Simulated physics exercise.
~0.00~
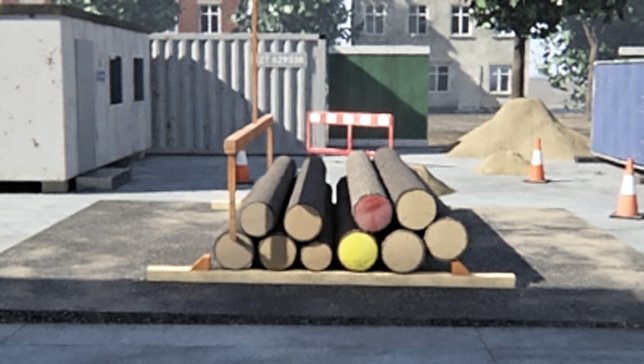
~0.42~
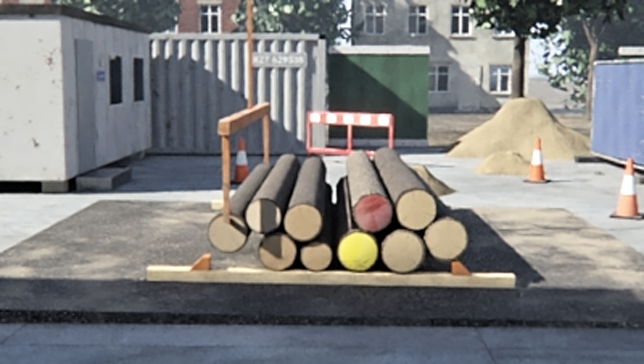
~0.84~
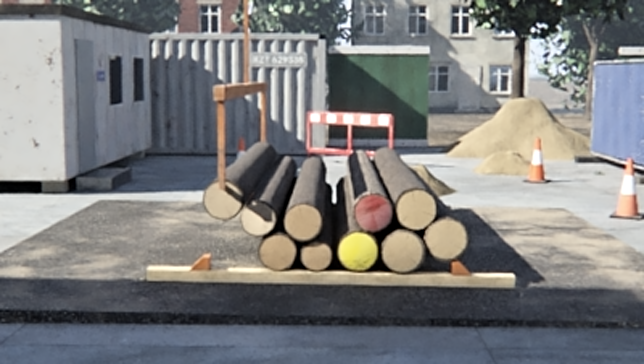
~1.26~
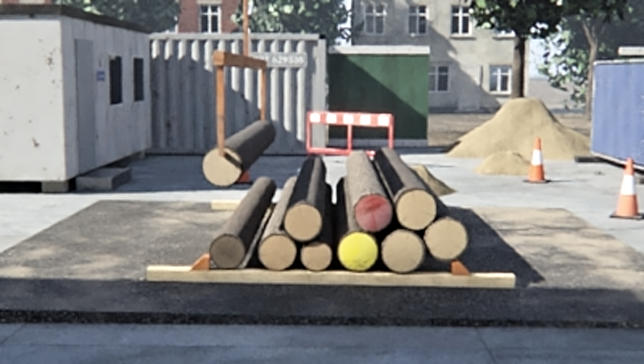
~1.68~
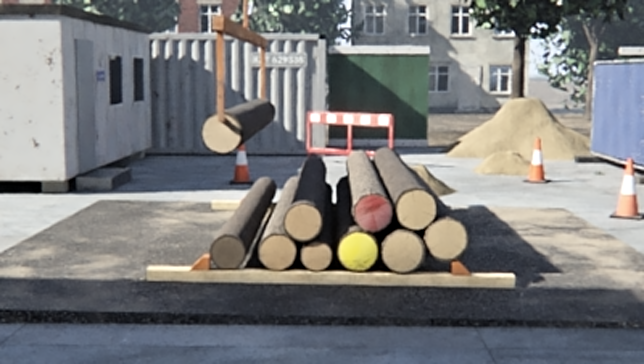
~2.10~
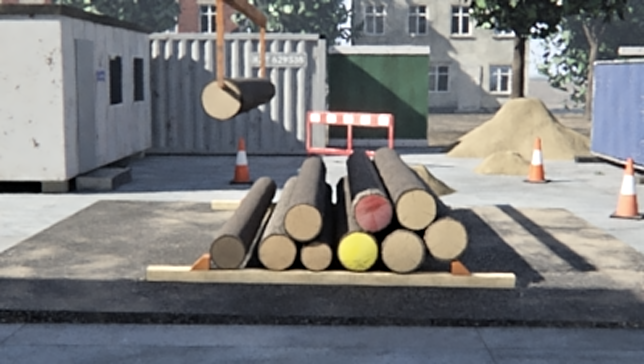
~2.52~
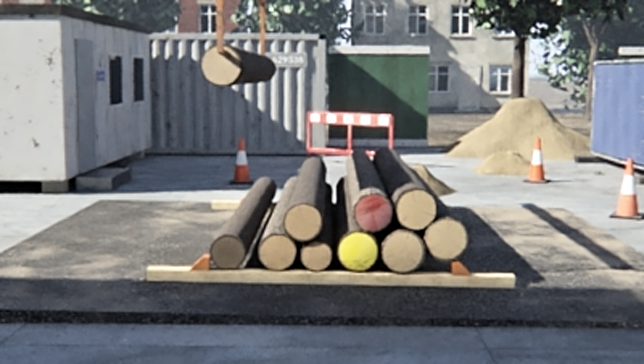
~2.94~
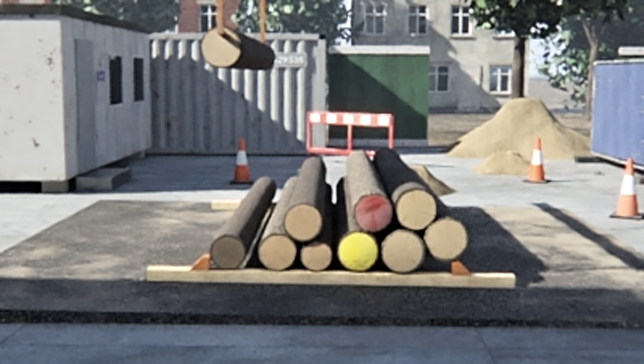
A wooden lifting frame draws one log upward from the left end of a stack in a storage yard, seen from the front with the log ends facing us. The yellow-ended log sits low in the middle, the red-ended one just above it, with a grey container, a barrier, orange cones and a sand heap behind. As the hooked log rises clear, a neighbouring log drops into the gap at the lower left. The lifted log keeps climbing until it hangs high before the container, while the yellow and red ones stay put.
